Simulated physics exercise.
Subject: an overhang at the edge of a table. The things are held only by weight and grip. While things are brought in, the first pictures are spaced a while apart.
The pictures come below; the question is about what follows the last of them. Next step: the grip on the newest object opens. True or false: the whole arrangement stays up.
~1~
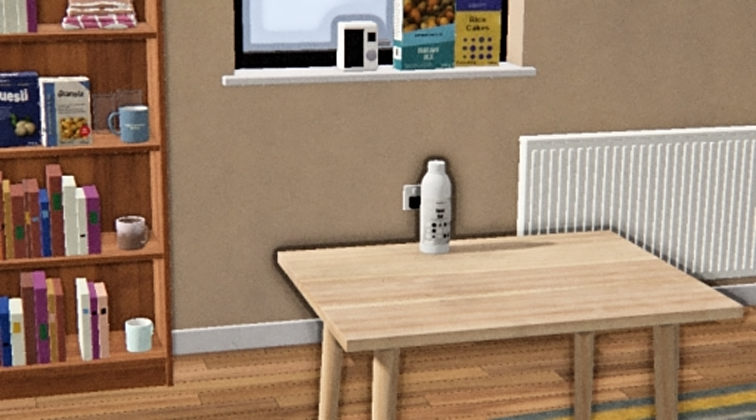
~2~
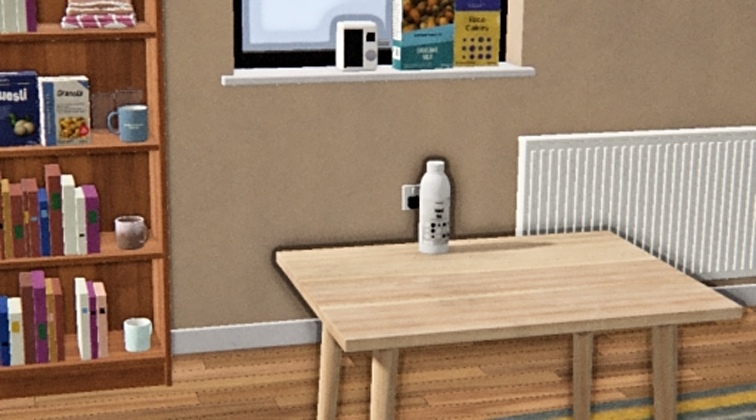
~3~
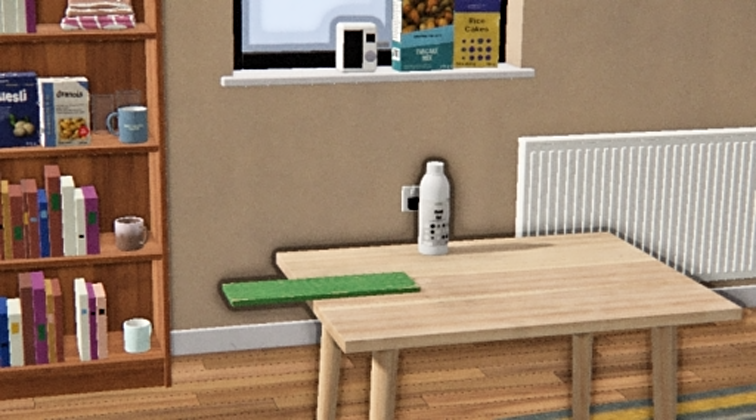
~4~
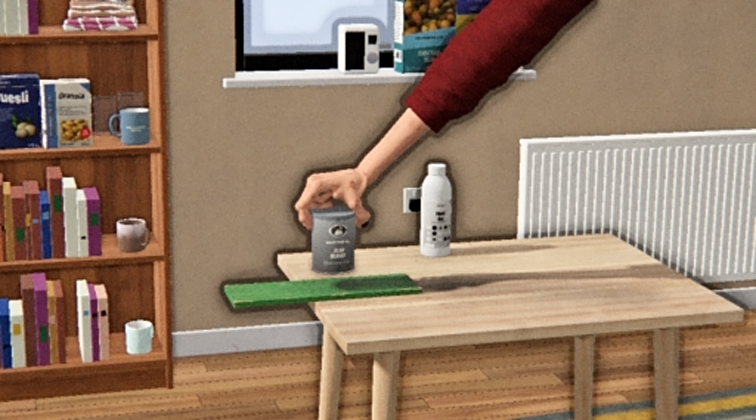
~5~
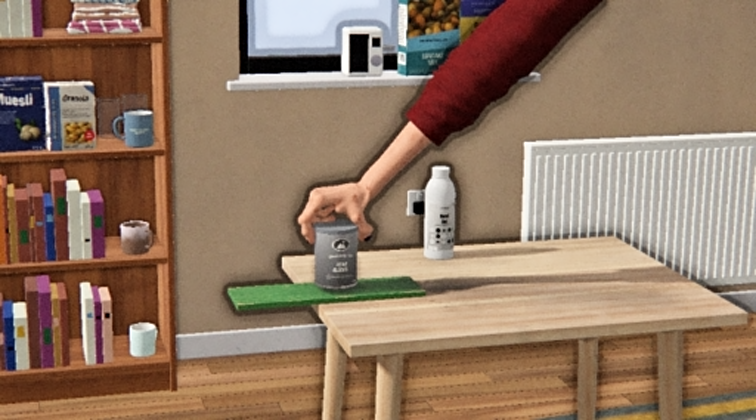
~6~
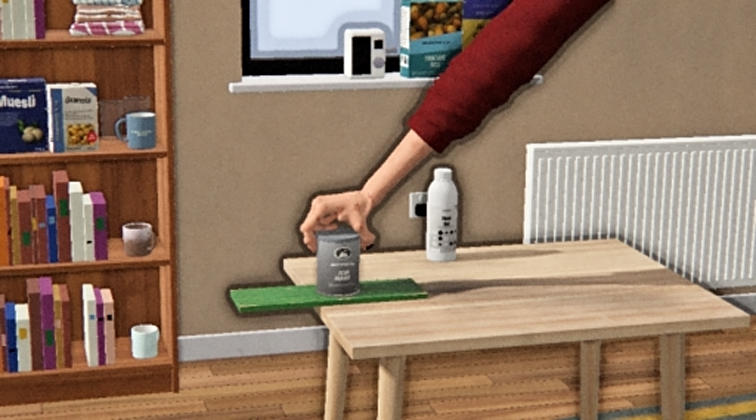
True.
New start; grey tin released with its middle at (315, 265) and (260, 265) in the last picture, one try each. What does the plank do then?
In case one it stays where it is, while in case two it tumbles.
Then, 0.80 s on from there, no change.
Then, 1.70 s on from there, grey tin resting near (338, 262).
In the end, all 3 unmoved. At the end, from the last picture's camera, grey tin near (338, 262). The plank keeps its balance.
